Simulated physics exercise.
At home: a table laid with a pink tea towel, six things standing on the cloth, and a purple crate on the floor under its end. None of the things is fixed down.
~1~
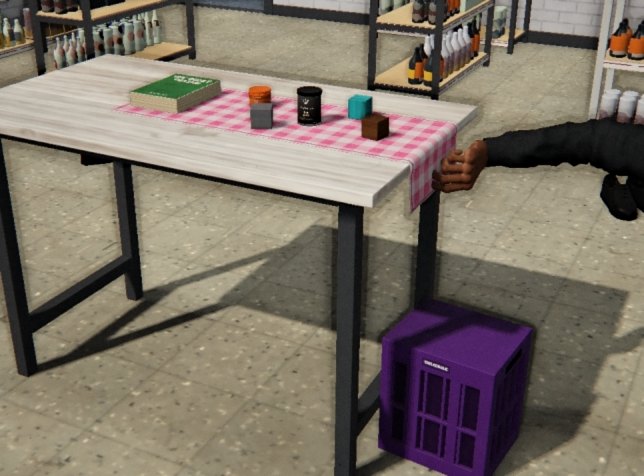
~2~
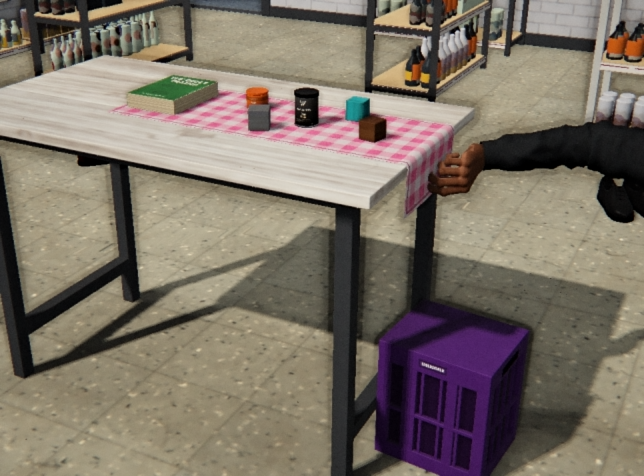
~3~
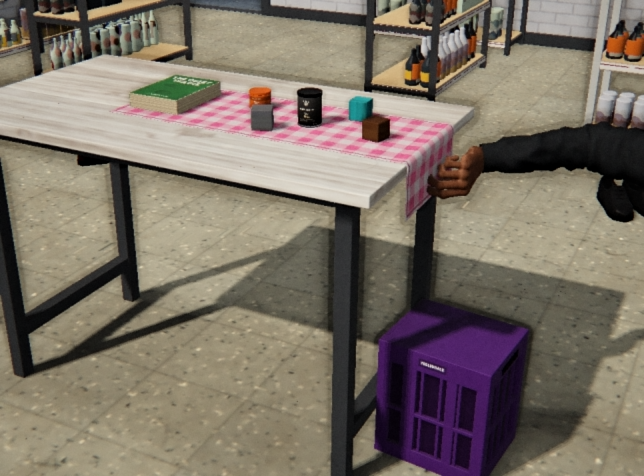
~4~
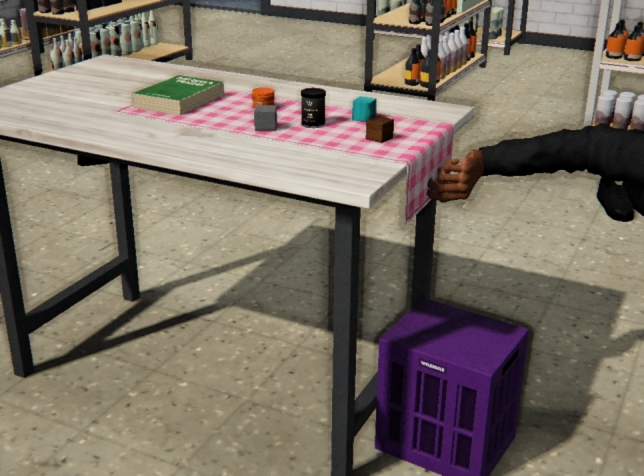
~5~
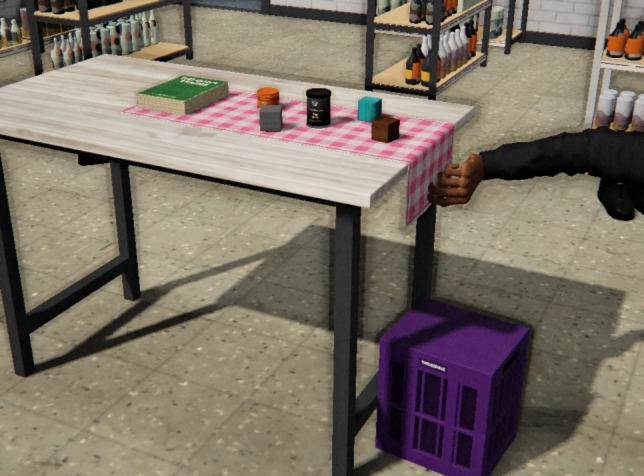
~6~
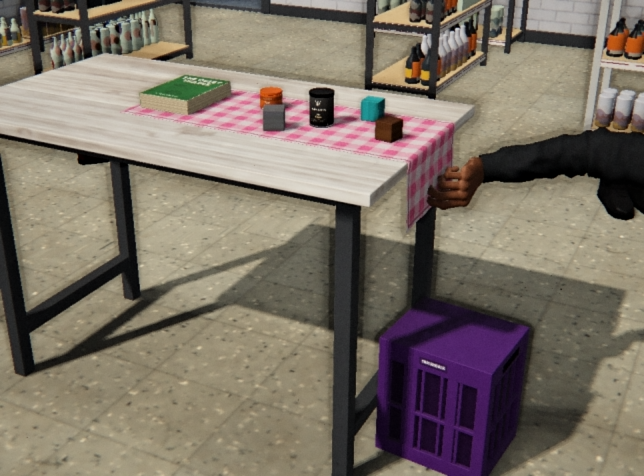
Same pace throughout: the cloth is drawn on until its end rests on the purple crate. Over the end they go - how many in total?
I expect the number going over to be three.
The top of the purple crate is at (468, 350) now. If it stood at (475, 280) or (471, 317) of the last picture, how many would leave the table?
In that event, 1 and 2.
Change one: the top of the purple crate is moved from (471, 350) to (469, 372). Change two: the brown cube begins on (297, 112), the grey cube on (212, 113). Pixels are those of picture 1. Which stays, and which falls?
Brown cube: Lost; grey cube: Safe.
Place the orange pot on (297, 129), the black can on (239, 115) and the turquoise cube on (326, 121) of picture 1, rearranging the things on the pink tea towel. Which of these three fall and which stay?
Orange pot lost, black can safe, turquoise cube lost.
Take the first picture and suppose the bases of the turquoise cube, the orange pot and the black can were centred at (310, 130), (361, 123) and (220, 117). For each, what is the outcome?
Outcome: Turquoise cube falls away, orange pot falls away, black can stays.
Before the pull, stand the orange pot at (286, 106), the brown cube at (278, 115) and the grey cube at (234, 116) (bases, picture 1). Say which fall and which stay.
Orange pot stays, brown cube stays, grey cube stays.
Early on, hem near (427, 277); brown cube gone.
Midway, hem near (426, 311); brown cube and turquoise cube gone.
Finally, hem on the crate; brown cube, turquoise cube and black can gone. It carries off three.
